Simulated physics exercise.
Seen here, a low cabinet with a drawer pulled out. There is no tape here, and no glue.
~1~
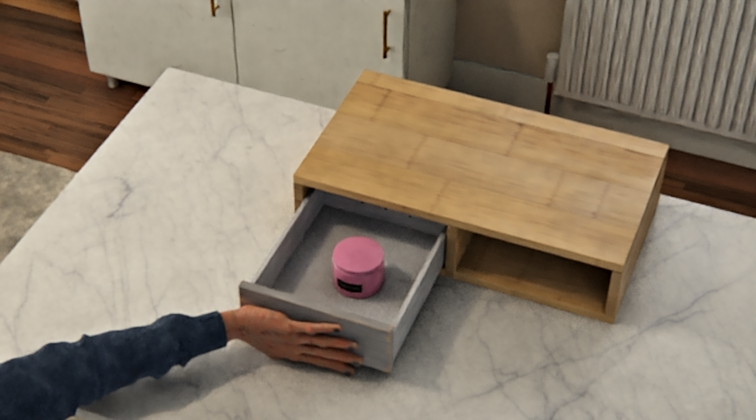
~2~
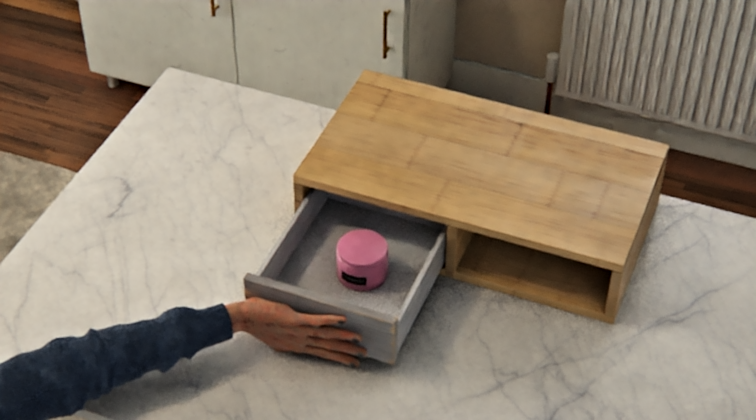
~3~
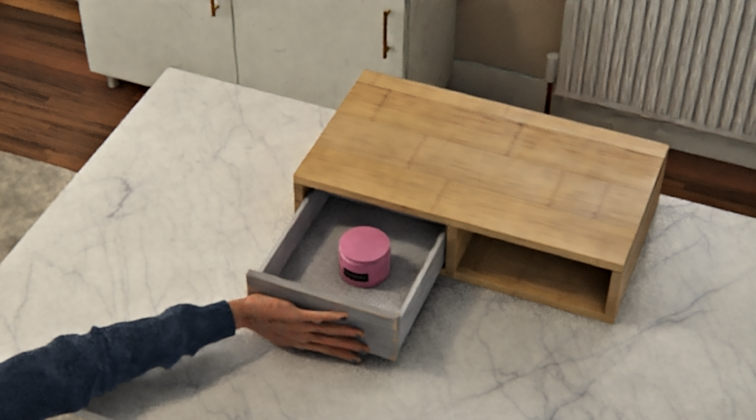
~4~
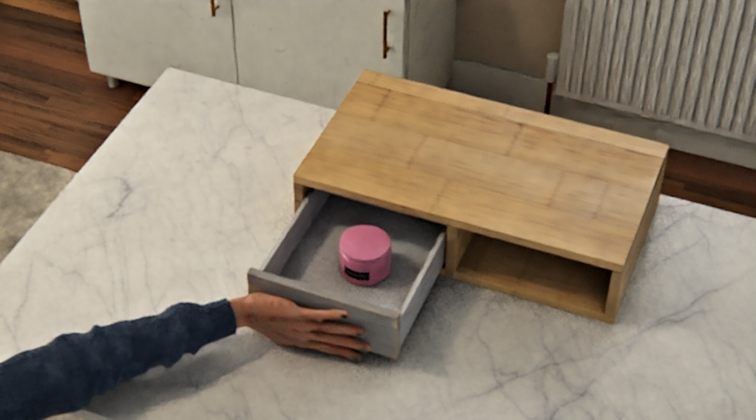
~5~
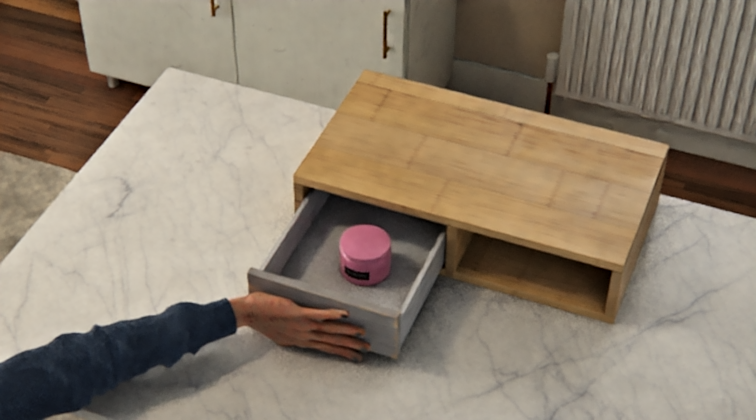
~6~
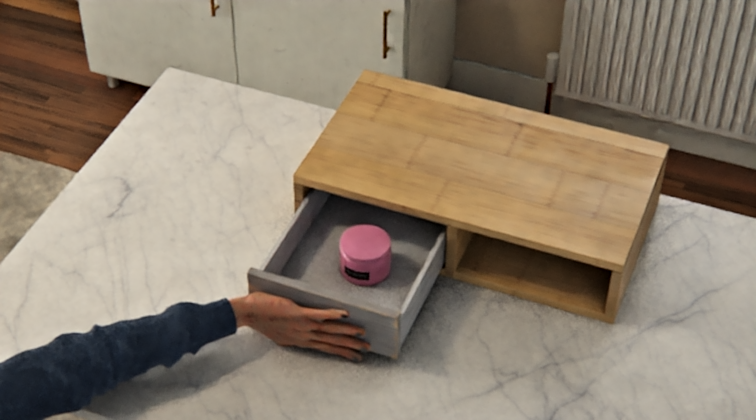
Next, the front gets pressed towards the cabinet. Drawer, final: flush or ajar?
Flush.
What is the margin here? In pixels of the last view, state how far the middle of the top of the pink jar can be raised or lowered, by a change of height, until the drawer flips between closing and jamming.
Roughly 12 pixels, upward.
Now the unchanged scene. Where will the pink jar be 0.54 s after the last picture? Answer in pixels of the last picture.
I'd look close to pixel (385, 221).
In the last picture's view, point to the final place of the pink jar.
End position, centre: Approx. (413, 172).
Then, 0.54 s after the last picture, drawer about half in.
At rest, the drawer closes.
